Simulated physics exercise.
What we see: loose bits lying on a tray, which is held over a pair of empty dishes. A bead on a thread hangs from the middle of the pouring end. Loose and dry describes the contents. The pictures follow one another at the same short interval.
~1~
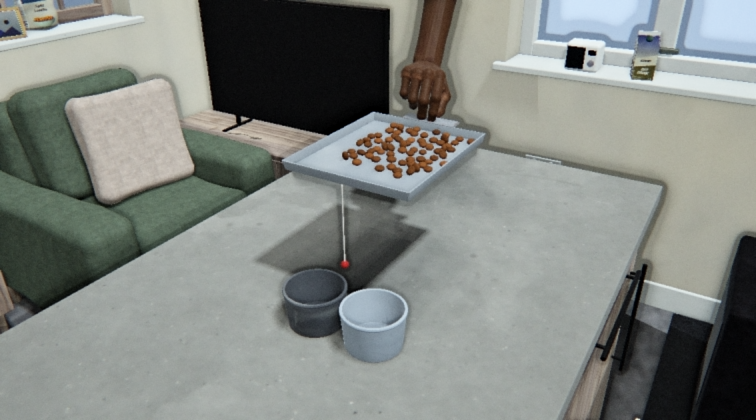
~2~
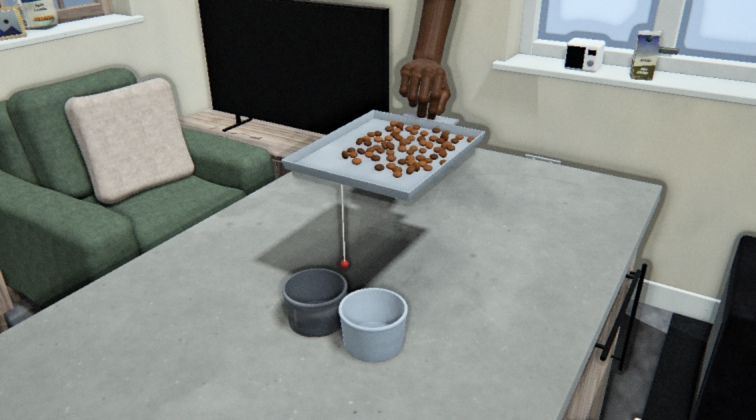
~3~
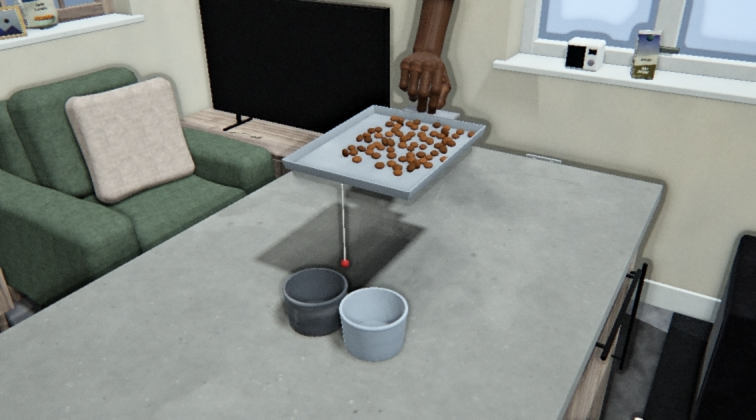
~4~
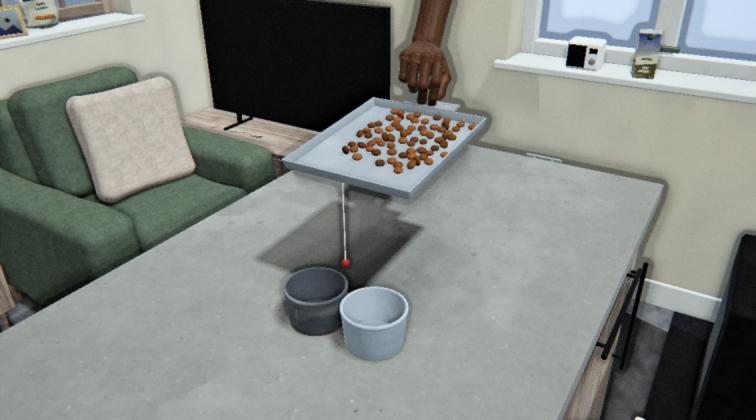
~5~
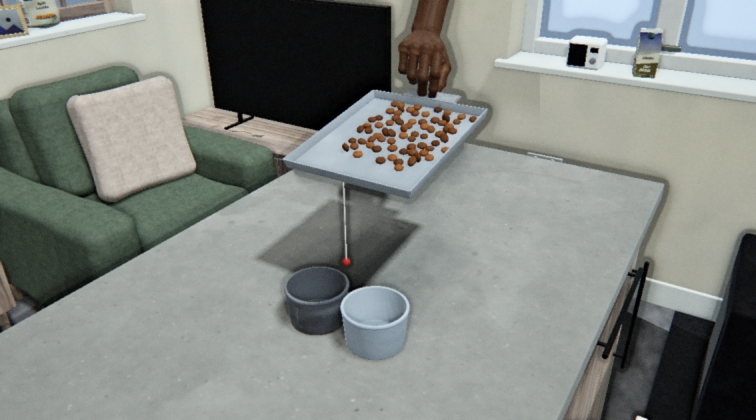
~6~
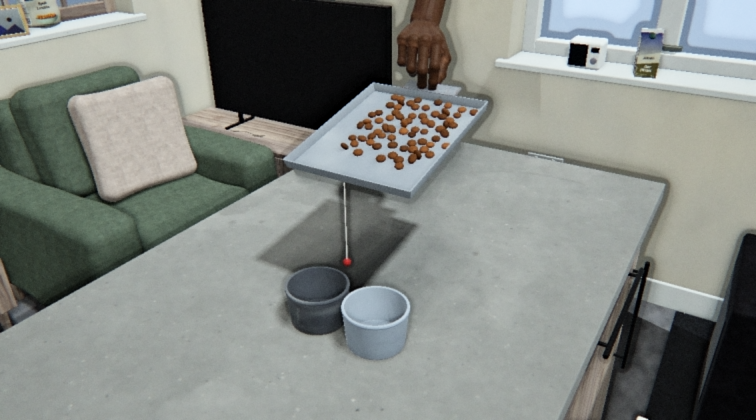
A tray of brown kibble tilts slightly toward two empty bowls as a hand holds it.
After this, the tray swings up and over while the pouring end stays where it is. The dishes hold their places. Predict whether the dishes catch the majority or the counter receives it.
The dishes catch most of the load.
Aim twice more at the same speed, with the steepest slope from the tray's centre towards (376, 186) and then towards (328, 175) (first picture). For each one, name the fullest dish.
1: The dish to the right. 2: The dish to the left.
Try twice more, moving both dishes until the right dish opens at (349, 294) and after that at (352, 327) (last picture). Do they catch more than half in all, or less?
In the first position a majority, in the second a minority.
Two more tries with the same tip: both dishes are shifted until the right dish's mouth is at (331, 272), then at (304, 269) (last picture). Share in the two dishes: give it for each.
You'd end up with around 30 per cent and then around 30 per cent.
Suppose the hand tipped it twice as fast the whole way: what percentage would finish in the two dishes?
Estimate: Around 70%.
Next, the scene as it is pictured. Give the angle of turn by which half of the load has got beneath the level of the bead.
100° or so.
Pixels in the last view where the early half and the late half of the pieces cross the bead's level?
Near (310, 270) and later near (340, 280).
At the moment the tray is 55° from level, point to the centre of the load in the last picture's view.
Roughly at (357, 160).
Soon, tray tipped steeply; all on the tray.
A while on, tray tipped right over; about two thirds on the tray; a stray few in the right dish; a stray few outside both; about a quarter in the air.
Towards the end, tray tipped past a quarter turn; about a third in the right dish; about half in the left dish; about a quarter outside both.
Finally, tray tipped past a quarter turn; about a third in the right dish; about half in the left dish; about a quarter outside both.
